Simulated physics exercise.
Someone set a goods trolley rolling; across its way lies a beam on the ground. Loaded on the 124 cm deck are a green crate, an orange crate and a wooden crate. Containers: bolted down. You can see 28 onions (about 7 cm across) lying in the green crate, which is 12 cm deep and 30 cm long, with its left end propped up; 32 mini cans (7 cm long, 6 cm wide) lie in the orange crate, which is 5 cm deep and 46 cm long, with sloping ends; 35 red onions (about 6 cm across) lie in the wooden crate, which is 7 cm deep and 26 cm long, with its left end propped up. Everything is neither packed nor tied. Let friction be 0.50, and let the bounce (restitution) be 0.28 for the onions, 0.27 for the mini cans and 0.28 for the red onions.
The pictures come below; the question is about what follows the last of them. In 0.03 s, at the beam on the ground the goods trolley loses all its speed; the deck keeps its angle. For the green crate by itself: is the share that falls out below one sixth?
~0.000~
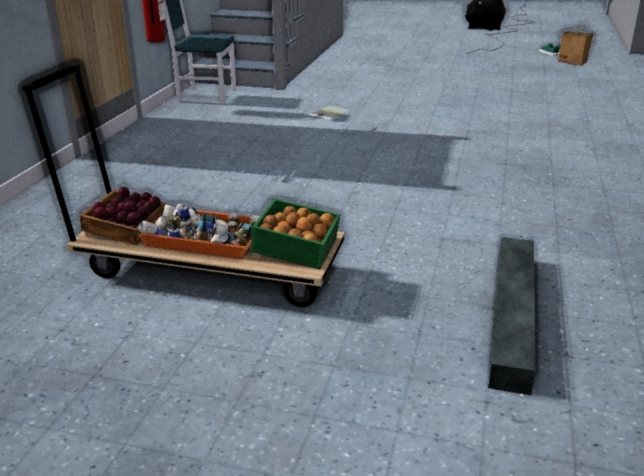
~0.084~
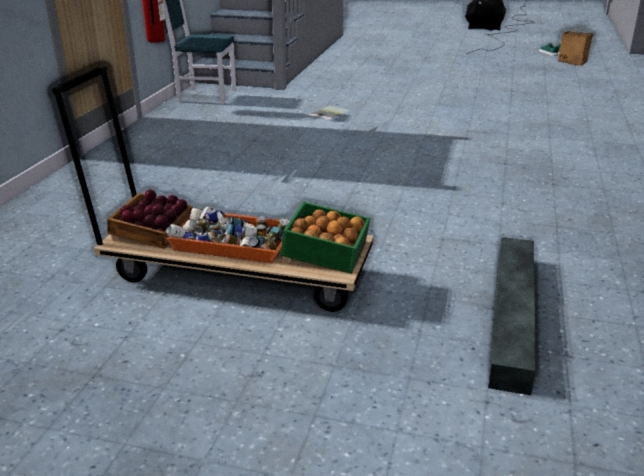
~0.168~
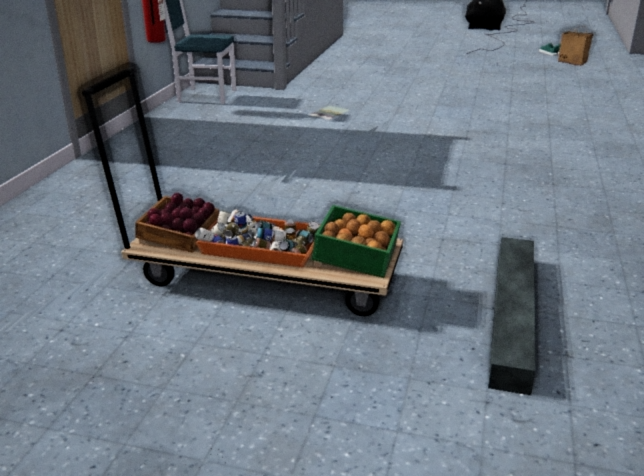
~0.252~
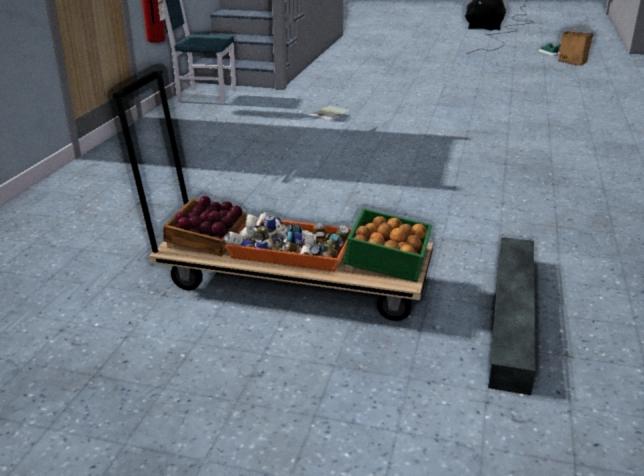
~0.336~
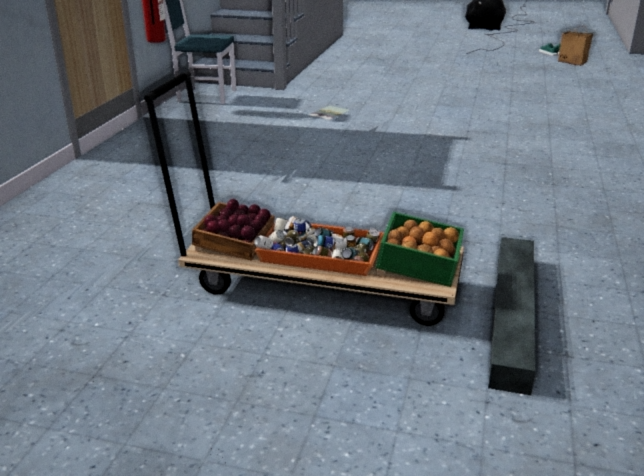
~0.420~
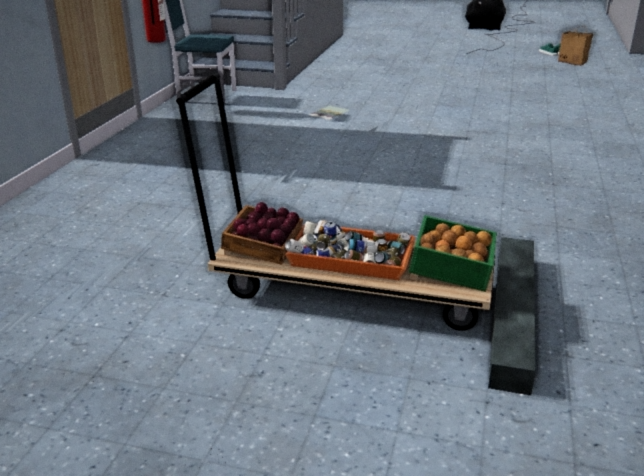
Yes, spillage stays beneath one sixth.
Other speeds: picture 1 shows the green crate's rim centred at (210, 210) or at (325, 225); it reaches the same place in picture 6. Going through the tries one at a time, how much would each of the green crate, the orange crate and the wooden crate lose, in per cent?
Green crate 10 then 0, orange crate 30 then 0, wooden crate 50 then 30 per cent.
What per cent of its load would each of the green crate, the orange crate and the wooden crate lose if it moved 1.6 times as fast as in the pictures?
Then the green crate sheds 10 per cent, the orange crate 30 per cent, and the wooden crate 50 per cent.
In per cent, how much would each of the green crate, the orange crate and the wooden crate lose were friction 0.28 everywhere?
Green crate 0, orange crate 20, wooden crate 40 per cent.
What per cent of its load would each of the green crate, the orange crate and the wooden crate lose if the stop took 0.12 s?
You'd end up with green crate at 0 %, orange crate at 0 % and wooden crate at 30 %.
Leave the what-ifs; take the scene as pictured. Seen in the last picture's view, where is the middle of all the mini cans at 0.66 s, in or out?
Middle: About (383, 253) px.
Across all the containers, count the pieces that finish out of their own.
Roughly 14 pieces.
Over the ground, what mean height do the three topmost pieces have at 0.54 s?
38 cm.
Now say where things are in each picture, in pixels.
In the first picture (each is followed by its nearest rim corner in this view), green crate, (321, 243); wooden crate, (135, 229); 78 cm short of the stop; none out.
The second picture shows green crate, (354, 247); wooden crate, (163, 232); 64 cm short of the stop.
The third picture shows green crate, (387, 251); wooden crate, (192, 236); 49 cm short of the stop.
The fourth picture shows green crate, (420, 256); wooden crate, (221, 240); 35 cm short of the stop.
The fifth picture shows green crate, (455, 260); wooden crate, (251, 244); 21 cm short of the stop.
The sixth picture shows green crate, (490, 264); wooden crate, (281, 248); 7 cm short of the stop; none out.
After 0.44 s, the wheels strike.
After 0.54 s, green crate 28 in, 0 out, orange crate 32 in, 0 out and wooden crate 31 in, 4 out.
After 0.66 s, green crate 28 in, 0 out, orange crate 32 in, 0 out and wooden crate 25 in, 10 out.
After 0.89 s, green crate 27 in, 1 out, orange crate 30 in, 2 out and wooden crate 25 in, 10 out.
Outcome (at 1.40 s), green crate 26 in, 2 out, orange crate 30 in, 2 out and wooden crate 25 in, 10 out. Asked share, 2 of 28, 7 per cent.
